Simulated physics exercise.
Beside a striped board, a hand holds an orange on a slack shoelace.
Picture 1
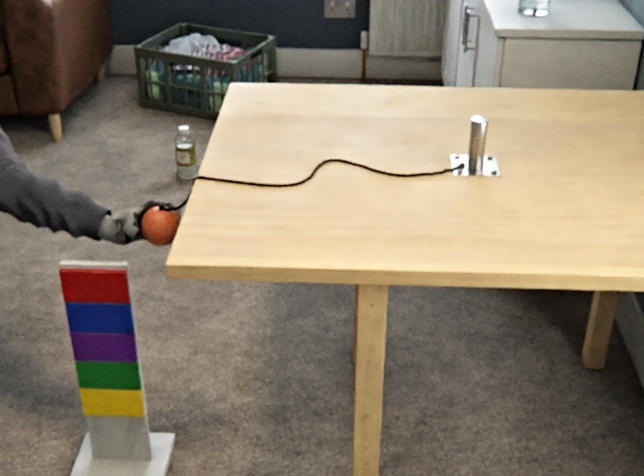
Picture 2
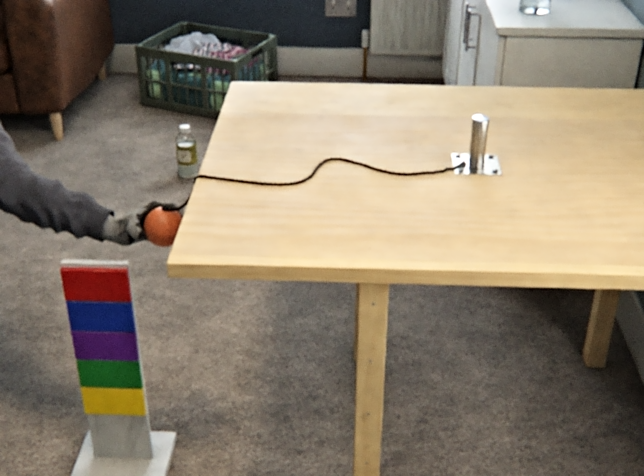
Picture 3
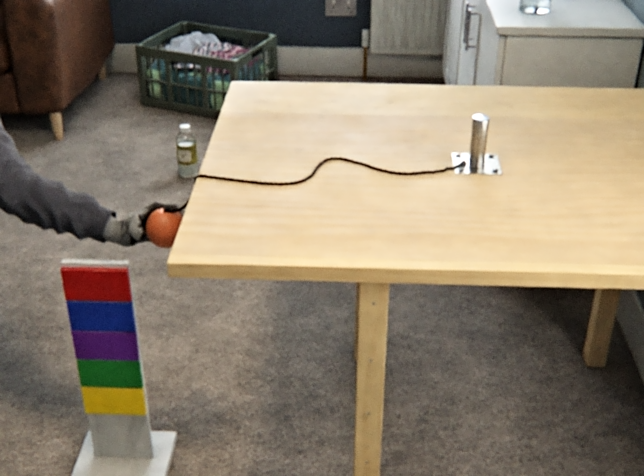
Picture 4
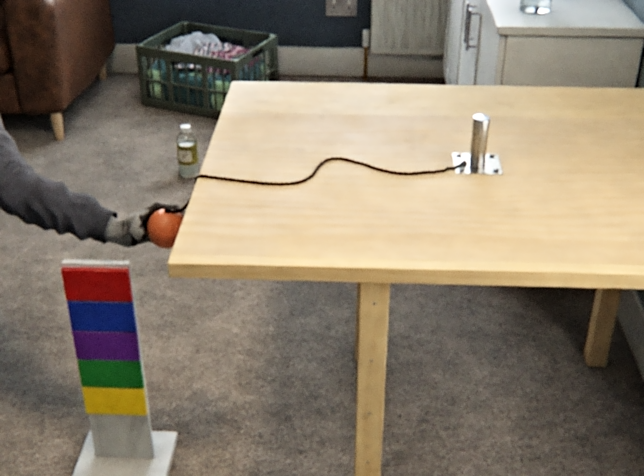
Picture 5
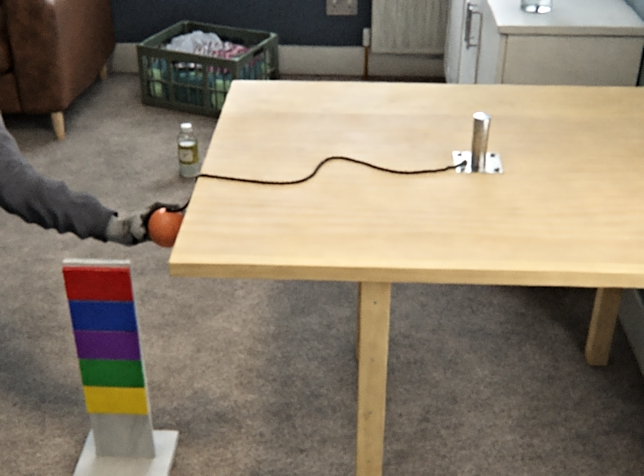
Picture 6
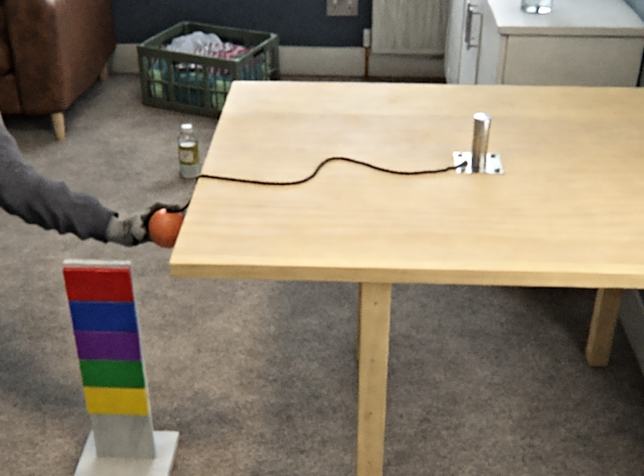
A gloved hand held an orange on a slack shoelace at the left edge of a wooden table, beside a board with colored stripes, and barely moved the whole time.
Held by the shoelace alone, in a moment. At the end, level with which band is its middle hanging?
Level with red.
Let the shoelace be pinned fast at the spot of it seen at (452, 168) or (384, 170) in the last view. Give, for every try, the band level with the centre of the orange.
Red, then red.
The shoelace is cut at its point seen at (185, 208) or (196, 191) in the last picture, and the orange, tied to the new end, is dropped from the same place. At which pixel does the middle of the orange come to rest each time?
(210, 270) and (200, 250).
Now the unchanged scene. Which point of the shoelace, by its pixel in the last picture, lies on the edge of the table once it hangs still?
Roughly (248, 181).
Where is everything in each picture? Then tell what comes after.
Orange (161, 226); red (94, 288); blue (99, 318); purple (104, 348); green (108, 377); yellow (112, 404), in the first picture.
Orange (164, 227); shoelace through (438, 172) (376, 169) (320, 165) (278, 185) (208, 177), in the second picture.
Orange (166, 228), in the third picture.
Orange (167, 228); shoelace through (439, 171) (377, 169) (320, 165) (279, 184) (209, 177), in the fourth picture.
Orange (168, 228), in the fifth picture.
Orange (168, 228); shoelace through (440, 171) (378, 168) (322, 165) (280, 184) (211, 177), in the sixth picture.
Soon after, orange near (192, 276); level with red.
Then, orange near (212, 287); level with red.
Further on, orange near (220, 287); level with red.
At rest, orange near (212, 288); level with red. The red one.
